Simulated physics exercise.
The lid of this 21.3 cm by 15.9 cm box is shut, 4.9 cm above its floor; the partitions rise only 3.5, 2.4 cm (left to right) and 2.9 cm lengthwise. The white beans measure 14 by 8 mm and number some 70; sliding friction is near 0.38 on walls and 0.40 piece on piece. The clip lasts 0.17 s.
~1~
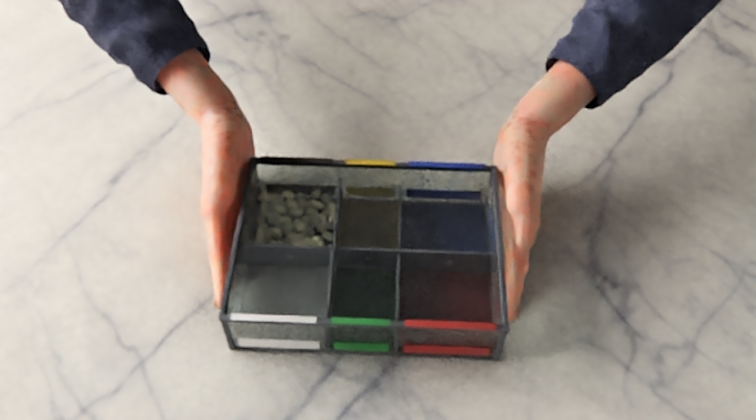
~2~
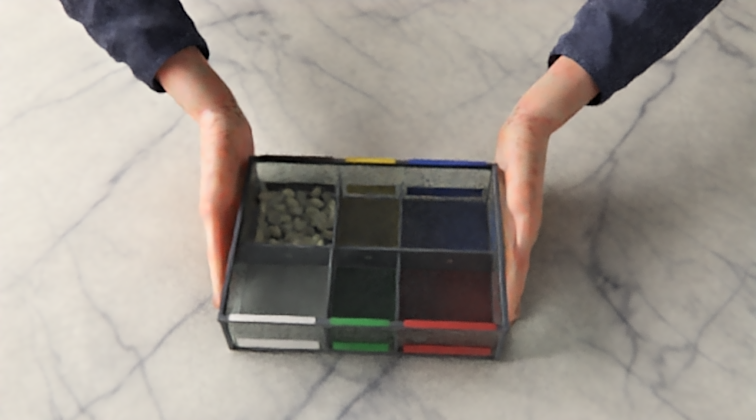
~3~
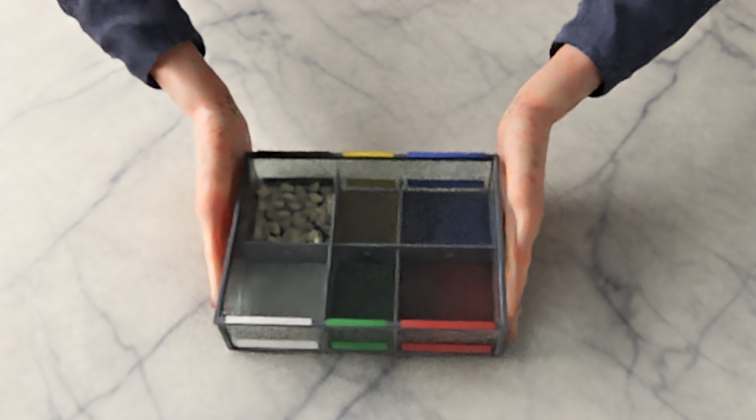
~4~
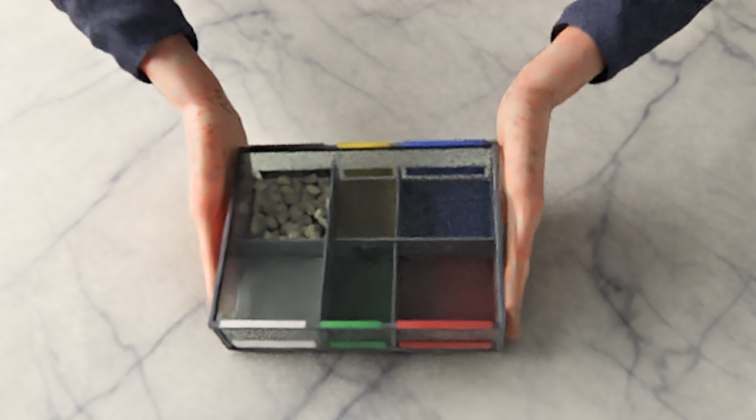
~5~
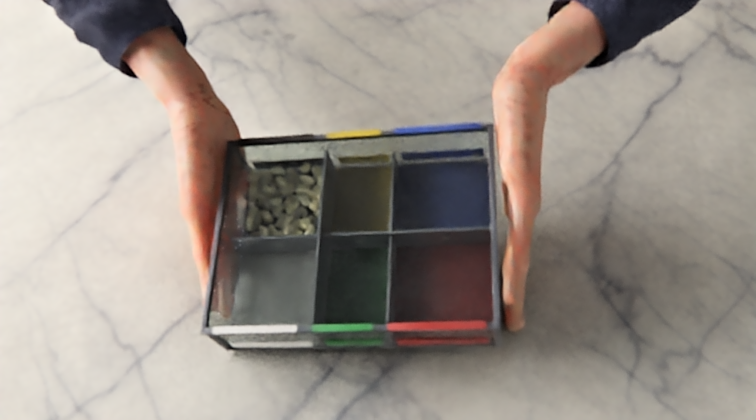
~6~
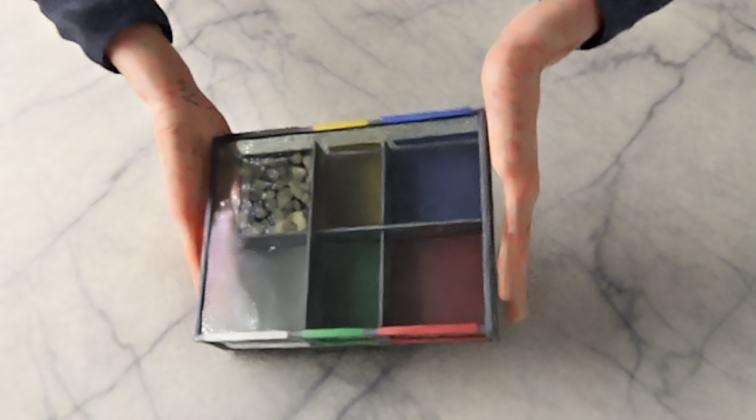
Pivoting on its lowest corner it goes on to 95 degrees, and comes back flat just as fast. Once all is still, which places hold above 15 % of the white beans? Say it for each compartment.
Red below, blue below, green below, yellow below, white above, black above.
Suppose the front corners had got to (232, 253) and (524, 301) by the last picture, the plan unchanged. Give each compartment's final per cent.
Red 0, blue 15, green 0, yellow 5, white 0, black 80.
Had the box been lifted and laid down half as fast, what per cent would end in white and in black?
White 60, black 40.
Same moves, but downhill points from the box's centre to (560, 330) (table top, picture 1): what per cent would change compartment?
Some 55 per cent.
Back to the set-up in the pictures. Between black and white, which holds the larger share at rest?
The white one has more.
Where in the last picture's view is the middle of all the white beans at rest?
At about (262, 294).
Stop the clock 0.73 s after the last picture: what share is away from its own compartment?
Roughly 55 per cent.
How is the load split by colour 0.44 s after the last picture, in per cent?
Red 0; blue 0; green 0; yellow 0; white 30; black 70.
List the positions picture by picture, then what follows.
Box tilt 0 degrees, front corners at (225, 316) and (503, 327); black 100 %, in the first picture.
Box tilt 1 degrees, front corners at (223, 317) and (503, 327), in the second picture.
Box tilt 4 degrees, front corners at (220, 319) and (503, 326), lowest corner left front, in the third picture.
Box tilt 9 degrees, front corners at (214, 323) and (500, 324), lowest corner left front, in the fourth picture.
Box tilt 17 degrees, front corners at (207, 329) and (495, 323), lowest corner left front, in the fifth picture.
Box tilt 24 degrees, front corners at (200, 336) and (487, 325), lowest corner left front; black 100 %, in the sixth picture.
Then, 0.44 s after the last picture, tilt 94 degrees; white 30 %, black 70 %.
Then, 0.73 s after the last picture, tilt 39 degrees; white 55 %, black 45 %.
Then, 1.12 s after the last picture, tilt 0 degrees; white 55 %, black 45 %.
In the end, red 0 %, blue 0 %, green 0 %, yellow 0 %, white 55 %, black 45 %.
